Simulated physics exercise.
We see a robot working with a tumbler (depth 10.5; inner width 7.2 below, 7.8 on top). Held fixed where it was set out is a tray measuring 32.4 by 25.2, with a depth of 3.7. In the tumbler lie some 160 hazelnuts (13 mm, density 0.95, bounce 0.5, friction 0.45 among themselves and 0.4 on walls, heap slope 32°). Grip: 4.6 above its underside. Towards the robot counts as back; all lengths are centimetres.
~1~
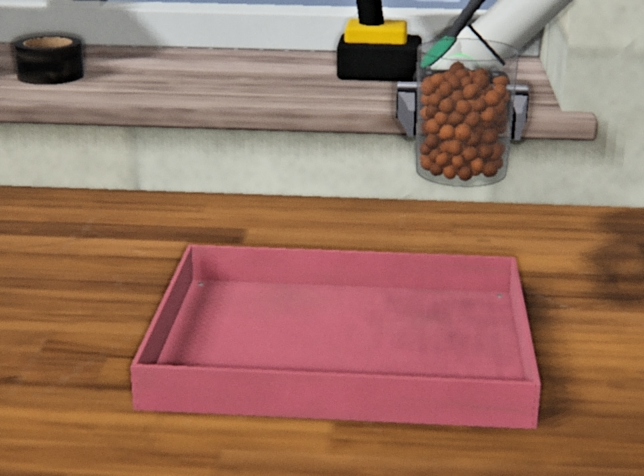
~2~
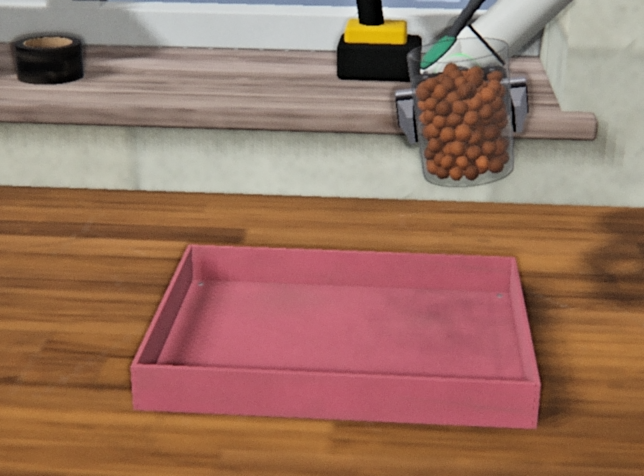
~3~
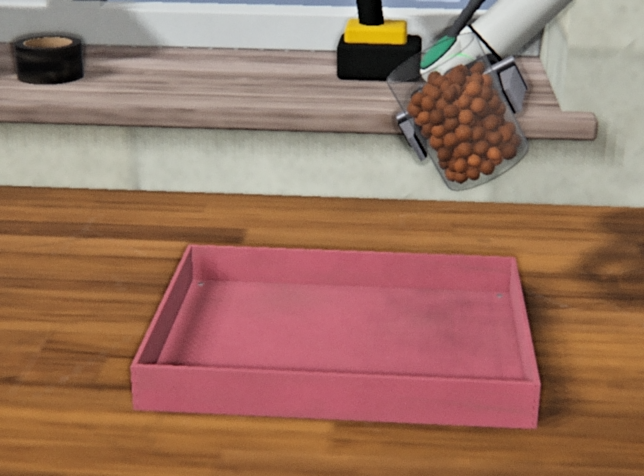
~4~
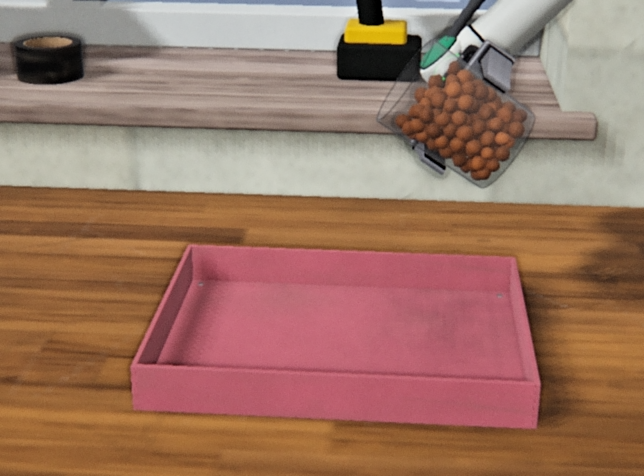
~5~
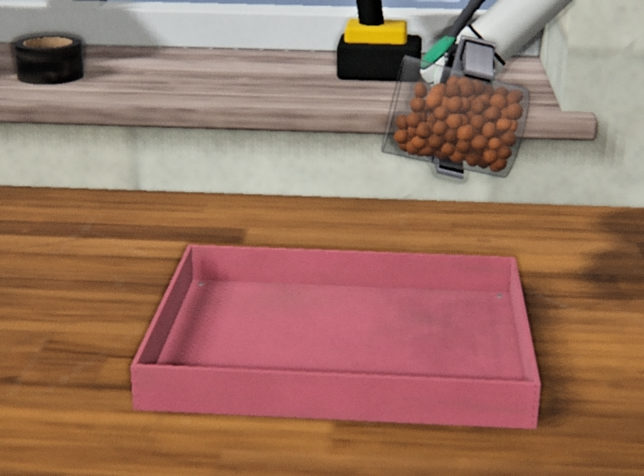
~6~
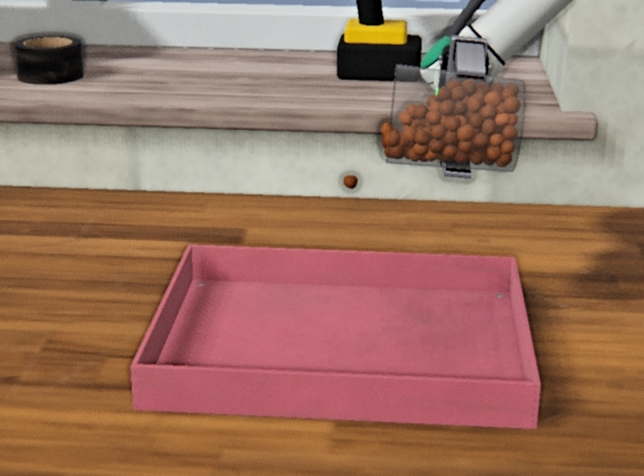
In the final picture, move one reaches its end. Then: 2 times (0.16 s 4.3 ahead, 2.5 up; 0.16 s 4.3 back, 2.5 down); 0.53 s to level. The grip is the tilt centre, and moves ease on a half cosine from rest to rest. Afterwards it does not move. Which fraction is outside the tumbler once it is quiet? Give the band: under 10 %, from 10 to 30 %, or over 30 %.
The share falls over 30 %.
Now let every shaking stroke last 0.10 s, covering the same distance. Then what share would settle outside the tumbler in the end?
Estimate: Close to 100 percent.
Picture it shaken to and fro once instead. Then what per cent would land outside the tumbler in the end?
That share would be near 55 percent.
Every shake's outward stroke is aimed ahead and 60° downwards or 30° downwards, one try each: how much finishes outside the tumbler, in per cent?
Near 25 and 50 percent respectively.
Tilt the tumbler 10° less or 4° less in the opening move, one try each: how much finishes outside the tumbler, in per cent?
Roughly 50 per cent on the first try and 65 per cent on the second.
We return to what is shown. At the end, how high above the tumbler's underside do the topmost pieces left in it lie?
The top sits some 4.5 cm up.
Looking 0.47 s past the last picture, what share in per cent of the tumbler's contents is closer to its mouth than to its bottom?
Roughly 50 %.
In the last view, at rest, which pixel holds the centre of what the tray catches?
Near (263, 331).
Then, 0.47 s later, tilted 86° forward, highest piece 24 above the table; 80 in the tumbler, 72 in the tray, 1 on the table or floor, 5 in flight or on a rim.
Then, 0.94 s later, tilted 35° forward, highest piece 24 above the table; 118 in the tray, 39 in the tumbler, 1 on the table or floor.
Then, 1.37 s later, level, highest piece 22 above the table; 118 in the tray, 39 in the tumbler, 1 on the table or floor.
Then, 2.42 s later, level, highest piece 22 above the table; 118 in the tray, 39 in the tumbler, 1 on the table or floor.
At rest, 118 in the tray, 39 in the tumbler, 1 on the table or floor. That is 75 % outside the tumbler.
